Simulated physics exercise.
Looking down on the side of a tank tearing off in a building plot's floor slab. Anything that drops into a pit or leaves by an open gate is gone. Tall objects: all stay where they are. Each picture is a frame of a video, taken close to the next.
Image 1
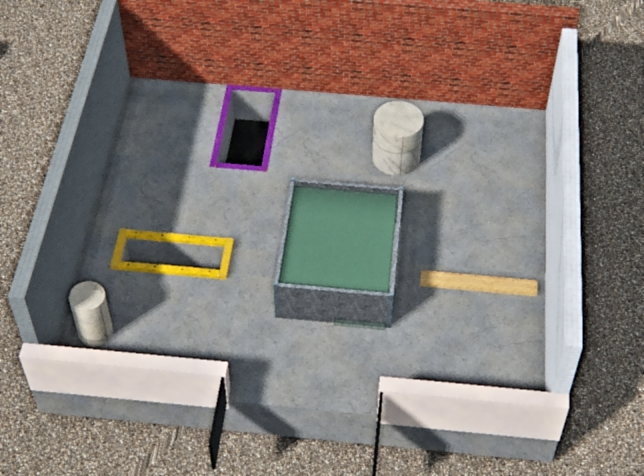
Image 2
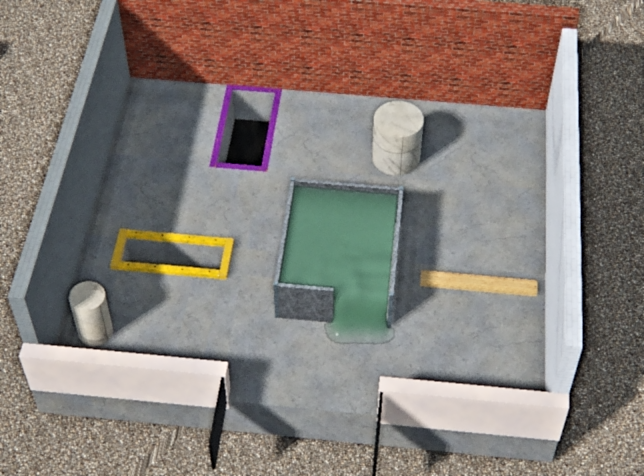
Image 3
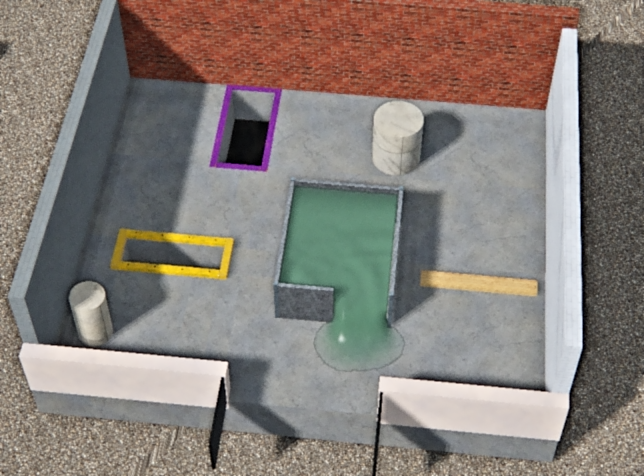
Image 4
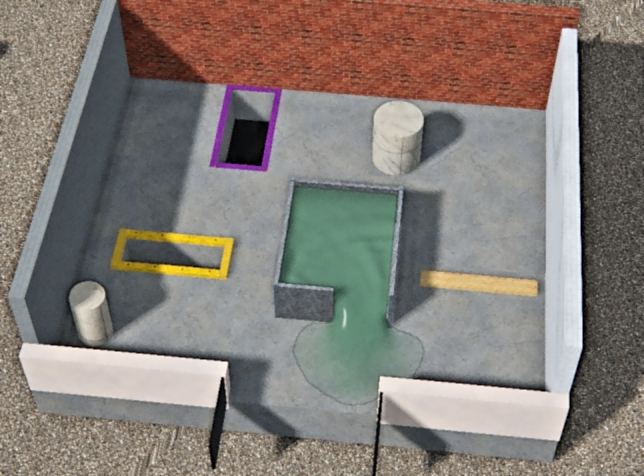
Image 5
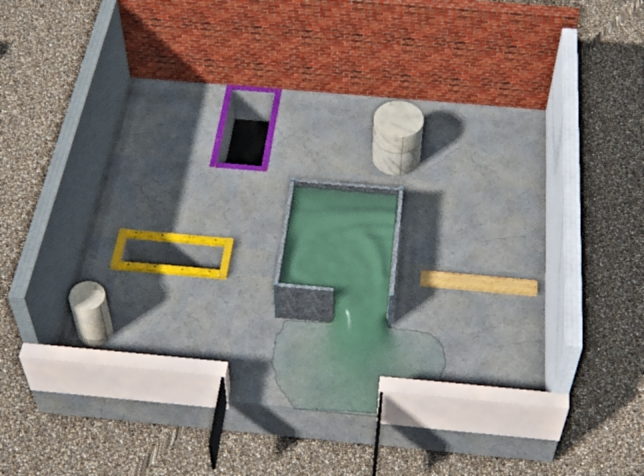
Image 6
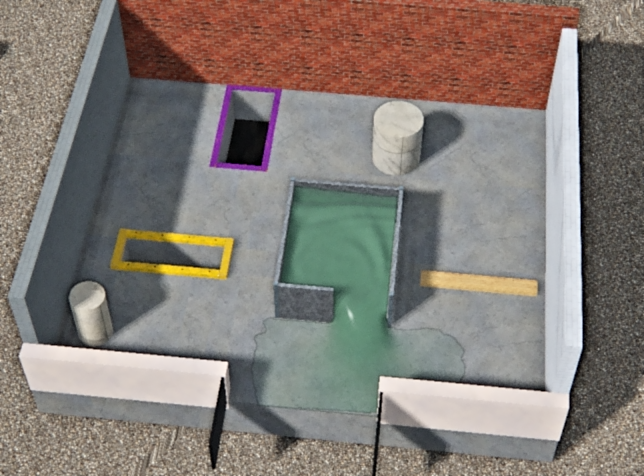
At first, still green water fills an open rectangular tank on a walled concrete floor. Then part of the tank's front side is gone at the right, and water pours through the gap. The puddle widens across the slab to both sides and spreads forward to the opening between the low front walls.
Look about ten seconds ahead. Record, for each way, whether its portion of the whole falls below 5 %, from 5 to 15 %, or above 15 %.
The gate claims a heavy share - exceeding fifteen per cent; the yellow pit claims a light share - short of five per cent; the purple pit claims a light share - short of five per cent.
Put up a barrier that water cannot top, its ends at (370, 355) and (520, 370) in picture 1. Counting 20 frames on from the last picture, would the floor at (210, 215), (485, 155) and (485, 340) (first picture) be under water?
Result in the order given: Unaffected, drowned, drowned.
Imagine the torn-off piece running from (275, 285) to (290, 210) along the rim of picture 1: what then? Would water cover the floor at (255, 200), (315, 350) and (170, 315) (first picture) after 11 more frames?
Well, the first is missed by the spill, the next missed by the spill, the last hit by the spill.
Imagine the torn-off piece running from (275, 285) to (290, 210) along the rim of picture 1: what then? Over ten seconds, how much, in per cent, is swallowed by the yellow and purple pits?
Yellow takes 25 in a hundred, purple takes 20 in a hundred.
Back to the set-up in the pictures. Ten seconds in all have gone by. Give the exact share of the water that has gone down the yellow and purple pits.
About 0 and 0 per cent.
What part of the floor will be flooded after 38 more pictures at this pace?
Around 40 percent of it.
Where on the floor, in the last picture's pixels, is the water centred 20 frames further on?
That puts it at around (379, 300).
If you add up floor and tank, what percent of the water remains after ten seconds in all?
Roughly 46 percent.
A moment on, water covers 10 % of the floor; the gate 10 %, the yellow pit 0 %, the purple pit 0 %.
Next, water covers 15 % of the floor; the gate 21 %, the yellow pit 0 %, the purple pit 0 %.
Then, water covers 25 % of the floor; the gate 32 %, the yellow pit 0 %, the purple pit 0 %.
Later, water covers 40 % of the floor; the gate 44 %, the yellow pit 0 %, the purple pit 0 %.
In the end, water covers 45 % of the floor; the gate 54 %, the yellow pit 0 %, the purple pit 0 %.
